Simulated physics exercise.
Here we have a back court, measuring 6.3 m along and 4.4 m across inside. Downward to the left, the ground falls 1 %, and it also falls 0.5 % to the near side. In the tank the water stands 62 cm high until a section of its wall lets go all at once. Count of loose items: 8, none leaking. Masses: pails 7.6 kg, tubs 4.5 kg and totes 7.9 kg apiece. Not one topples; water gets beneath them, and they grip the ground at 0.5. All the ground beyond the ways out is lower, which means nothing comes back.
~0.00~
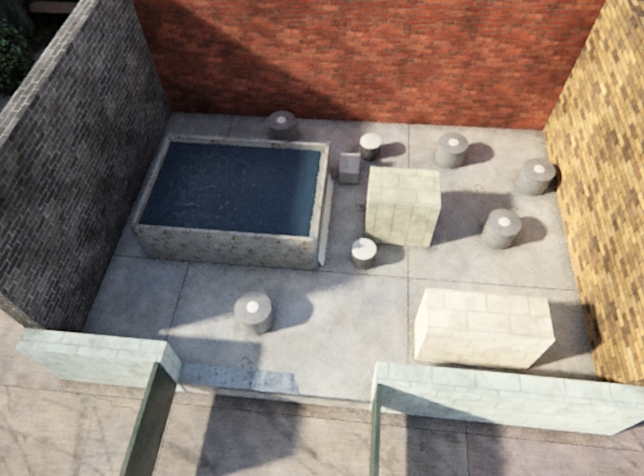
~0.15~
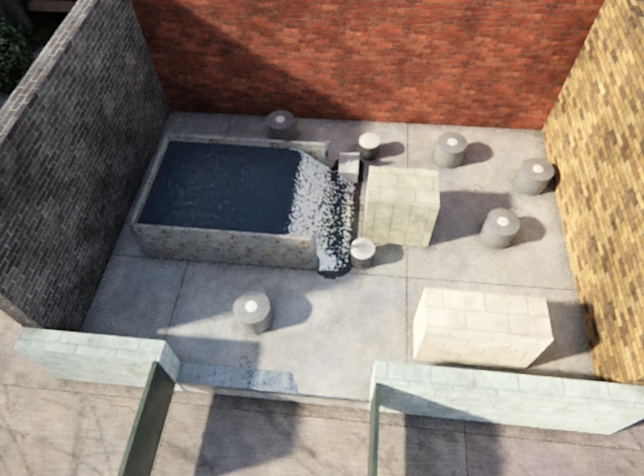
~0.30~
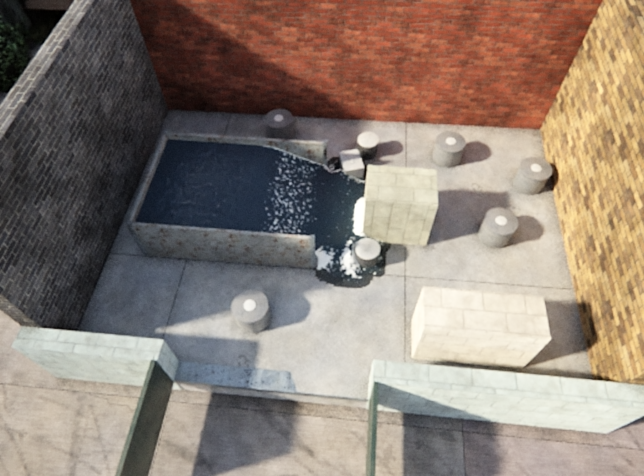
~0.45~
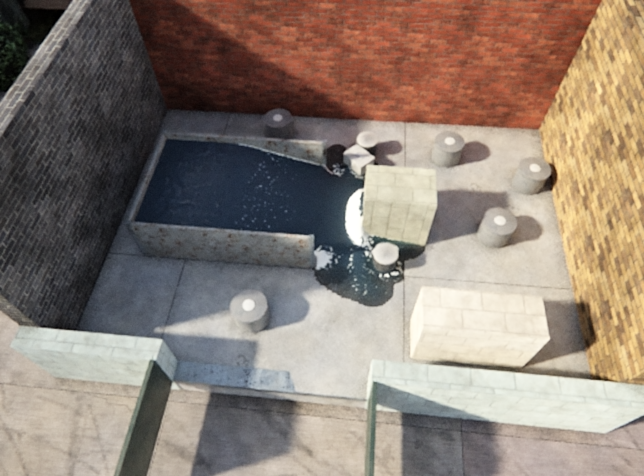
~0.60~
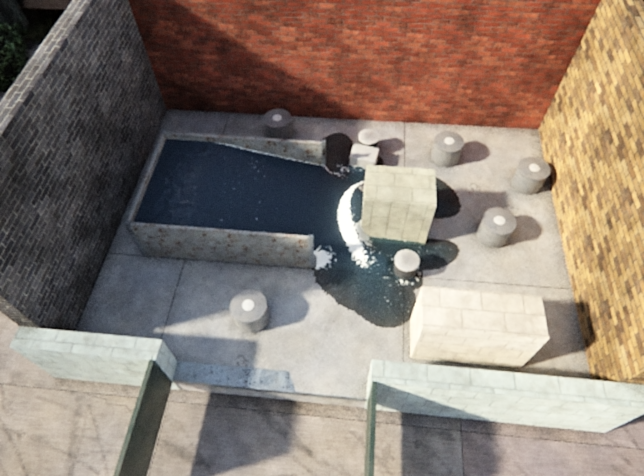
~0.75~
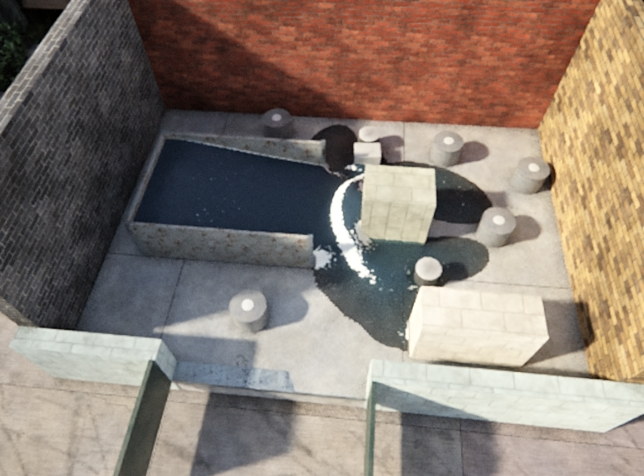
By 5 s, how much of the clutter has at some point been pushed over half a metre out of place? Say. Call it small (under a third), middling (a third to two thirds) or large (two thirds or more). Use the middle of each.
Large, two thirds or more.
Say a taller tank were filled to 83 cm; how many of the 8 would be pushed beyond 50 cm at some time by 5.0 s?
I count 7 of them in that case.
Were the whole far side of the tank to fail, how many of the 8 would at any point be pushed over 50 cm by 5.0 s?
The answer then is 7.
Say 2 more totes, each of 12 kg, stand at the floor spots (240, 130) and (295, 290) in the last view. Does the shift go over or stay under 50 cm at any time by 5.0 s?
Taking them in turn, the first is below the mark and the second below the mark.
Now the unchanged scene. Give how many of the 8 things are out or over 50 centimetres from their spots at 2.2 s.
Tally: 4.
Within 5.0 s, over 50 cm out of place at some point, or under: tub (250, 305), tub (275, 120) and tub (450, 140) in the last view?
First falling below it, second exceeding it, third exceeding it.
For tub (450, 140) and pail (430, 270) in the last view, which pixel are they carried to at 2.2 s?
Near (538, 121) and (569, 284).
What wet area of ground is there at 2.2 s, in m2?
My estimate is roughly 18 m2.
After 1.1 s 2 of 8 are over 50 cm from their spots; 0 afloat.
After 2.2 s 4 of 8 are over 50 cm from their spots; 6 afloat.
After 3.5 s 6 of 8 are over 50 cm from their spots; 5 afloat.
After 5.0 s 7 of 8 are over 50 cm from their spots, and 7 have been at some point; 5 afloat.
